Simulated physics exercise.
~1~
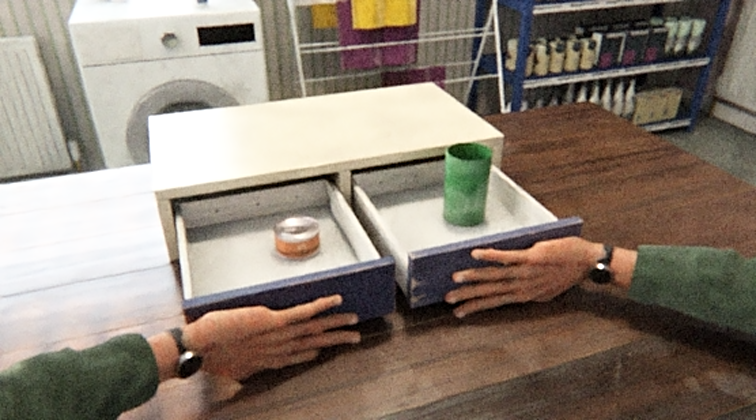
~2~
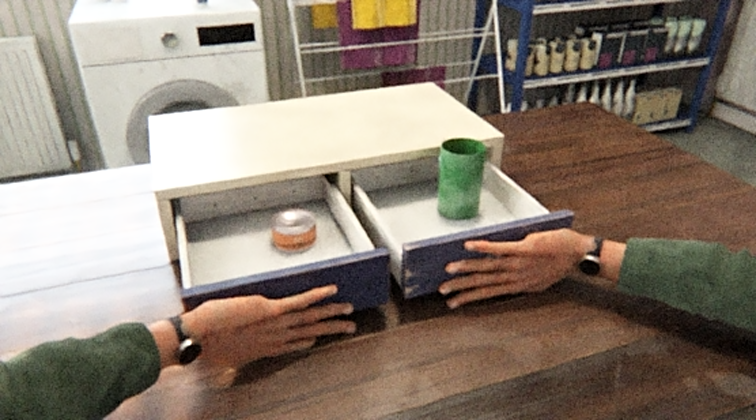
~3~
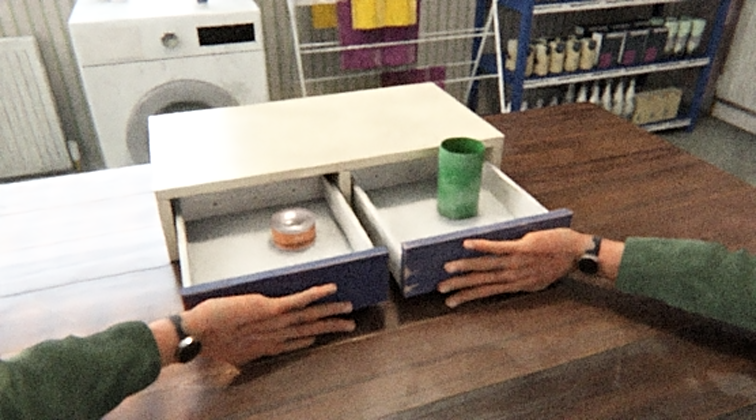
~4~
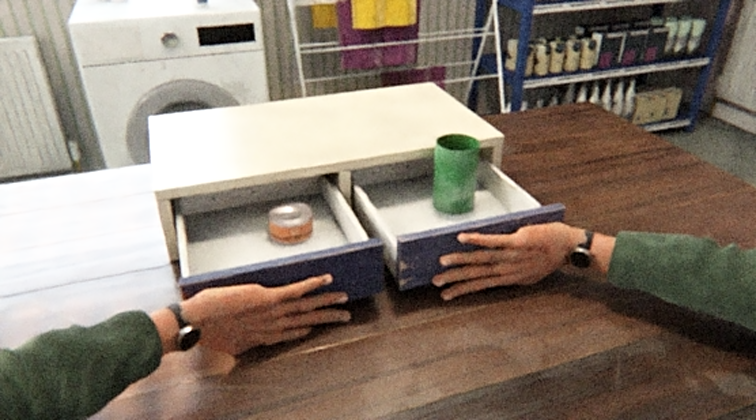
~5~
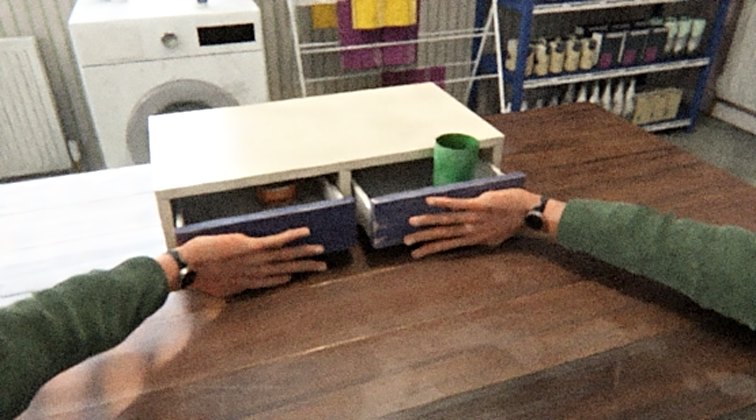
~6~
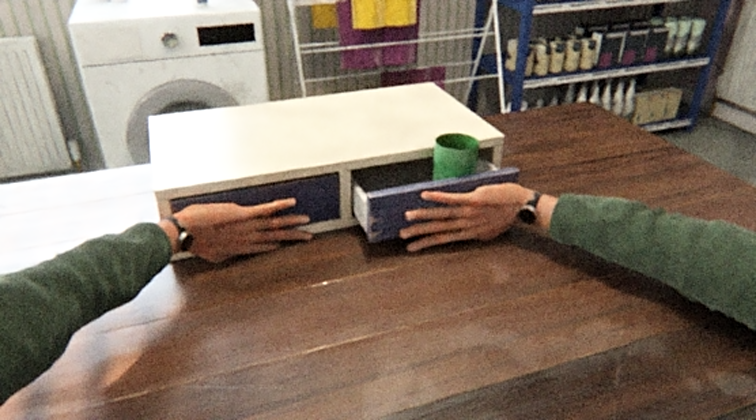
At first, two drawers stand open in a small cream chest on a wooden table, with an orange tin in the left one and an upright green beaker in the right one. Two hands press against the blue drawer fronts and ease them slightly inward, pause, then nudge them again. The hands then push both drawers about halfway in, carrying the tin and beaker toward the chest. The left drawer slides on until it shuts flush, hiding the tin. The right drawer barely moves farther and stays ajar, with the beaker still upright and poking out above its front.
